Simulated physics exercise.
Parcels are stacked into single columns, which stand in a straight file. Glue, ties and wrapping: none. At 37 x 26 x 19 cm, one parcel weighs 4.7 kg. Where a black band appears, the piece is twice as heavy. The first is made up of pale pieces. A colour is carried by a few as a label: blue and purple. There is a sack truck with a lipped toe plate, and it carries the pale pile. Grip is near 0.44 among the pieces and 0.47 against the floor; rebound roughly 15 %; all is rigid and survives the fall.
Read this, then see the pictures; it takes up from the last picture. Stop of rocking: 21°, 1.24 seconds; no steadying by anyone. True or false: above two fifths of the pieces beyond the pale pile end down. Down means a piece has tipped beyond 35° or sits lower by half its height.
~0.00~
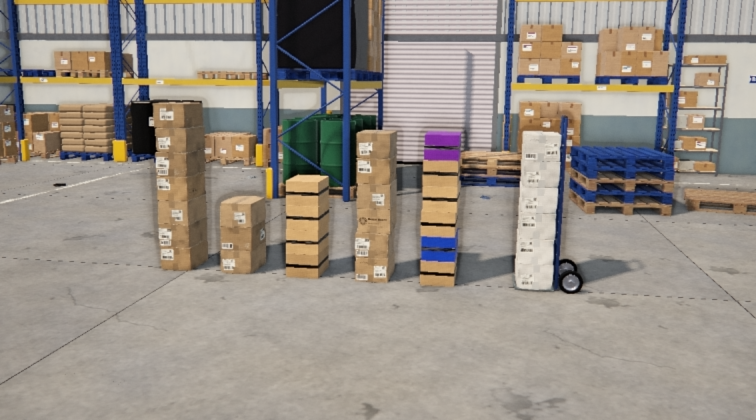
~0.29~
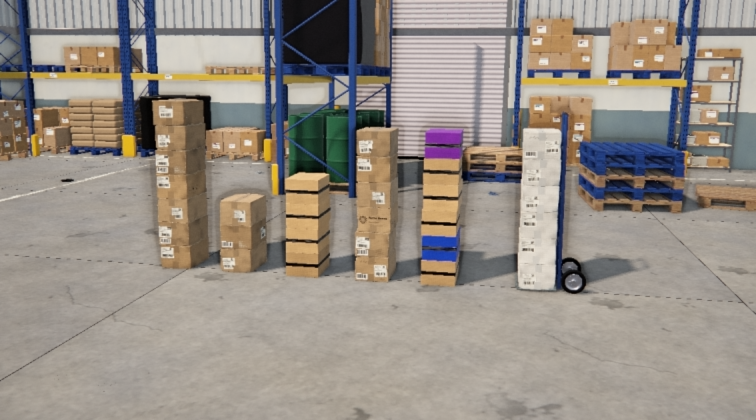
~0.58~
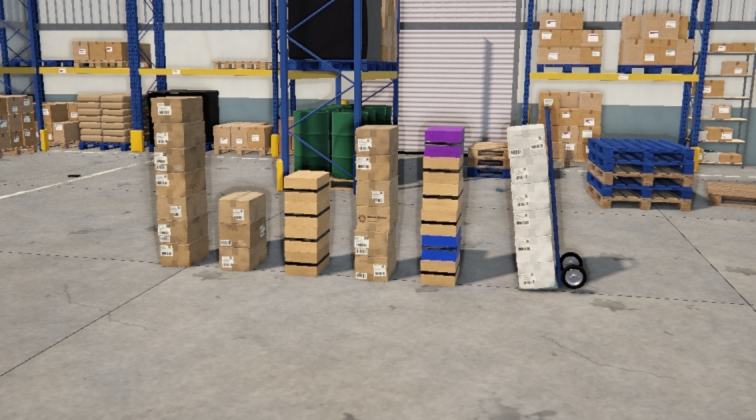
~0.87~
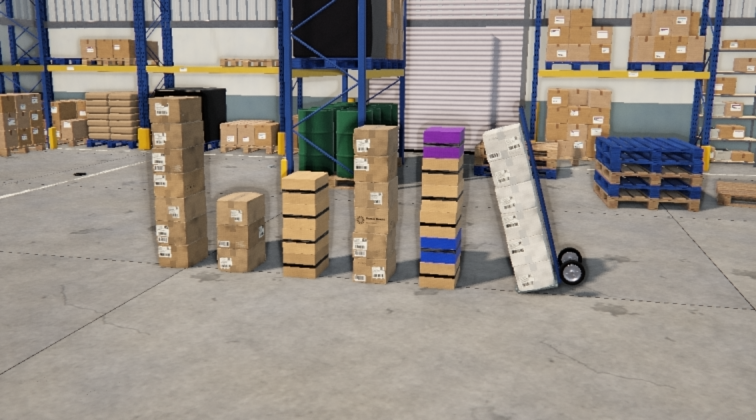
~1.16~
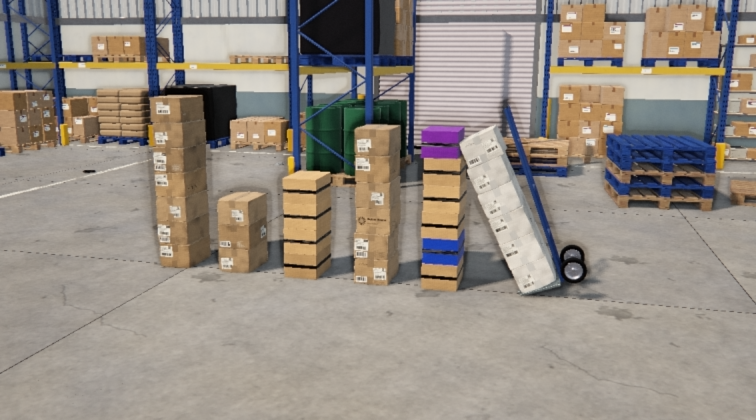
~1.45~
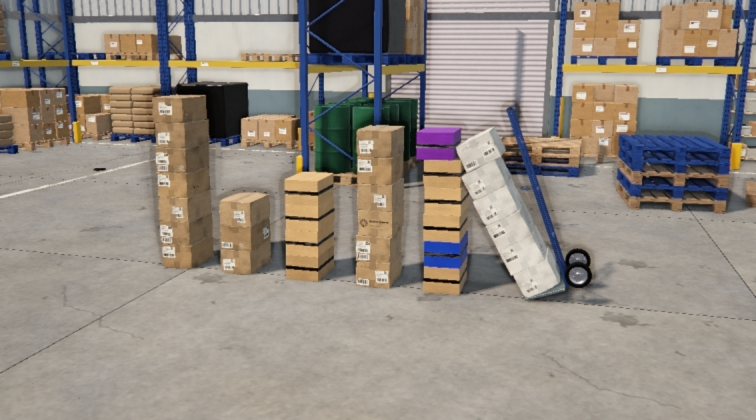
False.
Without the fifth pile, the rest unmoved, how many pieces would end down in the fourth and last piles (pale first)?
Fourth 0, last 0.
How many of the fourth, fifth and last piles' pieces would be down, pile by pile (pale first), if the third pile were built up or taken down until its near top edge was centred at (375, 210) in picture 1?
Result: Fourth pile 0, fifth pile 0, last pile 0.
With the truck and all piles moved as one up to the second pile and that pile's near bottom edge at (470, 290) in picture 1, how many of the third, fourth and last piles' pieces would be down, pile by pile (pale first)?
Third 0, fourth 0, last 0.
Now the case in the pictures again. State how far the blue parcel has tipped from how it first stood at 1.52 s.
At that moment, roughly 0 degrees.
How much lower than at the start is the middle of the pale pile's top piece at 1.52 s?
0 cm.
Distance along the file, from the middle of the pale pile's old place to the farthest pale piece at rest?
50 cm.
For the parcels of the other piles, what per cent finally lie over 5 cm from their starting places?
5 percent of them have shifted.
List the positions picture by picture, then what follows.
In the first frame (places mark the middle of the side facing us; the camera moves round a little), truck frame (564, 153) 0° forward; blue parcel (438, 249); purple parcel (442, 148); the rest undisturbed.
The second frame shows truck frame (565, 151) 1° forward; purple parcel (442, 146).
The third frame shows truck frame (550, 145) 7° forward, top of the pale pile leaning 7°; purple parcel (442, 144); the rest undisturbed.
The fourth frame shows truck frame (528, 144) 15° forward, top of the pale pile leaning 16°; purple parcel (441, 145); the rest undisturbed.
The fifth frame shows truck frame (517, 144) 21° forward, top of the pale pile leaning 26°; purple parcel (439, 145) shifted 27 mm; one has shifted.
The sixth frame shows truck frame (520, 146) 21° forward, top of the pale pile leaning 28°; purple parcel (435, 146) shifted 8 cm; blue parcel (442, 255); 2 disturbed, none down.
After 1.52 s, 0 of the pale pile down; none of the 26 other parcels down, 2 disturbed; purple parcel shifted 8 cm.
After 1.60 s, 0 of the pale pile down; none of the 26 other parcels down, 1 disturbed; purple parcel shifted 7 cm.
At rest (2.3 s), 0 of the pale pile down; none of the 26 other parcels down, 1 disturbed; purple parcel shifted 7 cm; blue parcel unmoved. That is 0 per cent. As the last picture would show them, middles, purple parcel near (441, 143), blue parcel near (447, 249).
